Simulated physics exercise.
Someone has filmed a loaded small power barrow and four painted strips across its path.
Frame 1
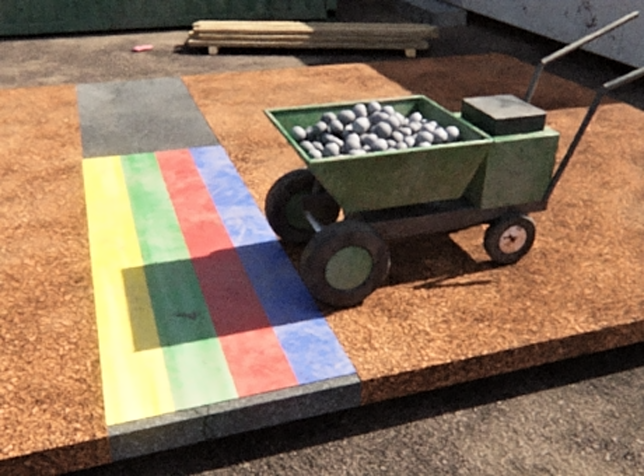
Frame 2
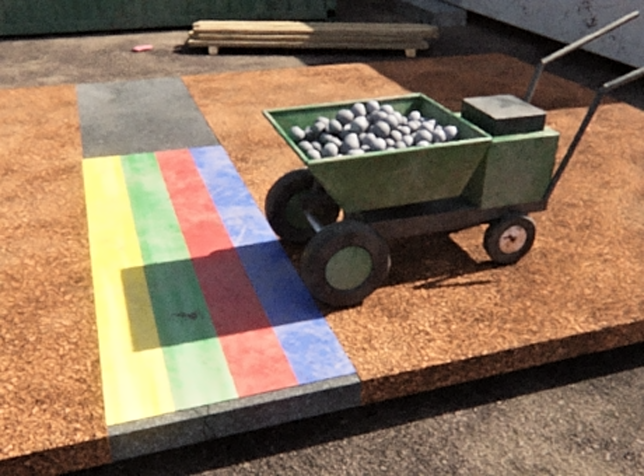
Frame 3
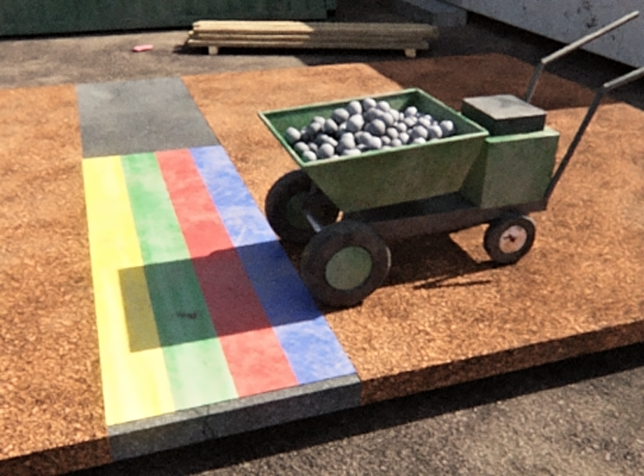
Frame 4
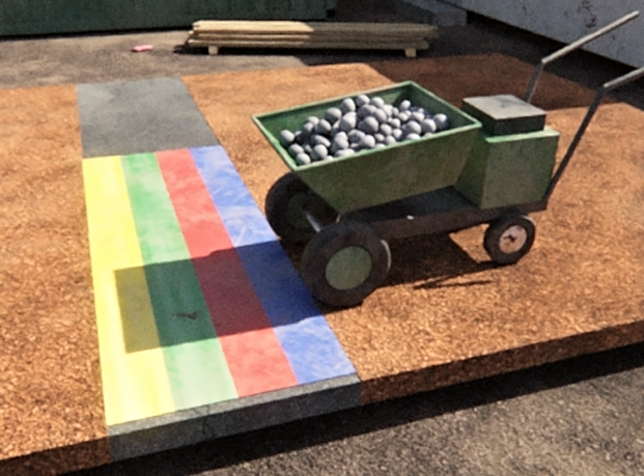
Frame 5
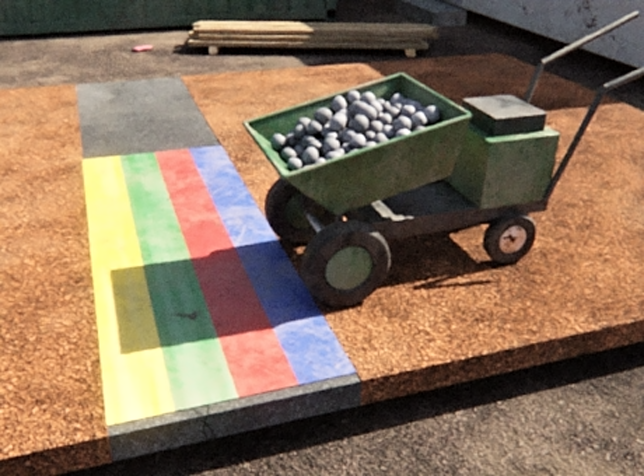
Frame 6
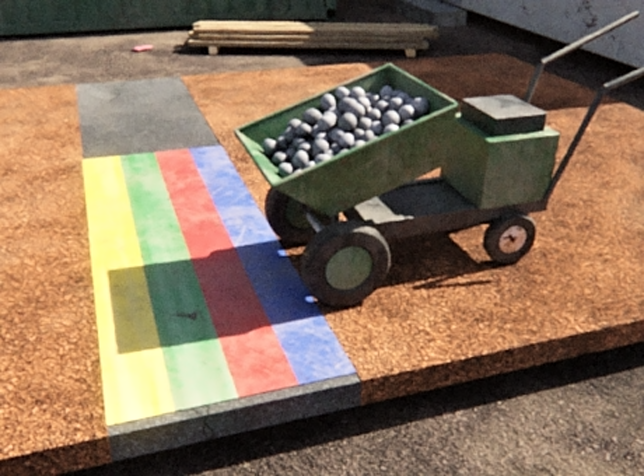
In the video, a small green barrow loaded with grey, rounded cobbles stands beside blue, red, green and yellow strips; its skip starts level, then tilts gradually toward the left, its rear rising while the wheels stay in place.
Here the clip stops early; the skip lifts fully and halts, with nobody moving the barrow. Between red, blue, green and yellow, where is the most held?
On green.
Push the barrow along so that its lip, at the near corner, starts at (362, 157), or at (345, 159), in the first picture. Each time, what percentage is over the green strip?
20 and 30 in a hundred, in that order.
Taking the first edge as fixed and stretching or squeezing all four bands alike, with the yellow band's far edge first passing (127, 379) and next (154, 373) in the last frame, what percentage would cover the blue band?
0 and 0 percent, roughly.
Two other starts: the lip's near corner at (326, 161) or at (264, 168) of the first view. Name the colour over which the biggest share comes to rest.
To begin with green, and after that the yellow one.
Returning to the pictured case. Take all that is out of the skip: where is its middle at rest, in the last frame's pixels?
Near pixel (163, 290).
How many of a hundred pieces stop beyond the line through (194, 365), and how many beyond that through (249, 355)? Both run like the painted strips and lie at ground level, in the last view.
Estimate: 50 % and 80 %, respectively.
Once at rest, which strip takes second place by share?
The second place goes to the yellow strip.
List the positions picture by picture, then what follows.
Lip of the skip near (309, 163), level; top of the load near (377, 133), round cobbles; blue strip near (307, 338); red strip near (252, 349); green strip near (195, 360); yellow strip near (134, 372), in the first frame.
Lip of the skip near (307, 164), level; top of the load near (376, 133), in the second frame.
Lip of the skip near (302, 166), tipped barely; top of the load near (372, 131), in the third frame.
Lip of the skip near (294, 171), tipped a little; top of the load near (384, 113), in the fourth frame.
Lip of the skip near (284, 178), tipped a little; top of the load near (384, 120), in the fifth frame.
Lip of the skip near (273, 186), tipped clearly; top of the load near (386, 120); blue strip near (307, 338); red strip near (252, 349); green strip near (195, 360); yellow strip near (134, 372), in the sixth frame.
Shortly afterwards, skip tipped steeply; the whole lot in the skip.
Next, skip tipped steeply; the bulk in the skip; only a few over the red strip; a little over the green strip; only a few over the yellow strip; only a few falling.
Some moments later, skip tipped right over; near a quarter in the skip; a little over the red strip; near a third over the green strip; near a quarter over the yellow strip; a little off the paint.
In the end, skip tipped right over; a little in the skip; only a few over the blue strip; a little over the red strip; near a third over the green strip; near a quarter over the yellow strip; a little off the paint.
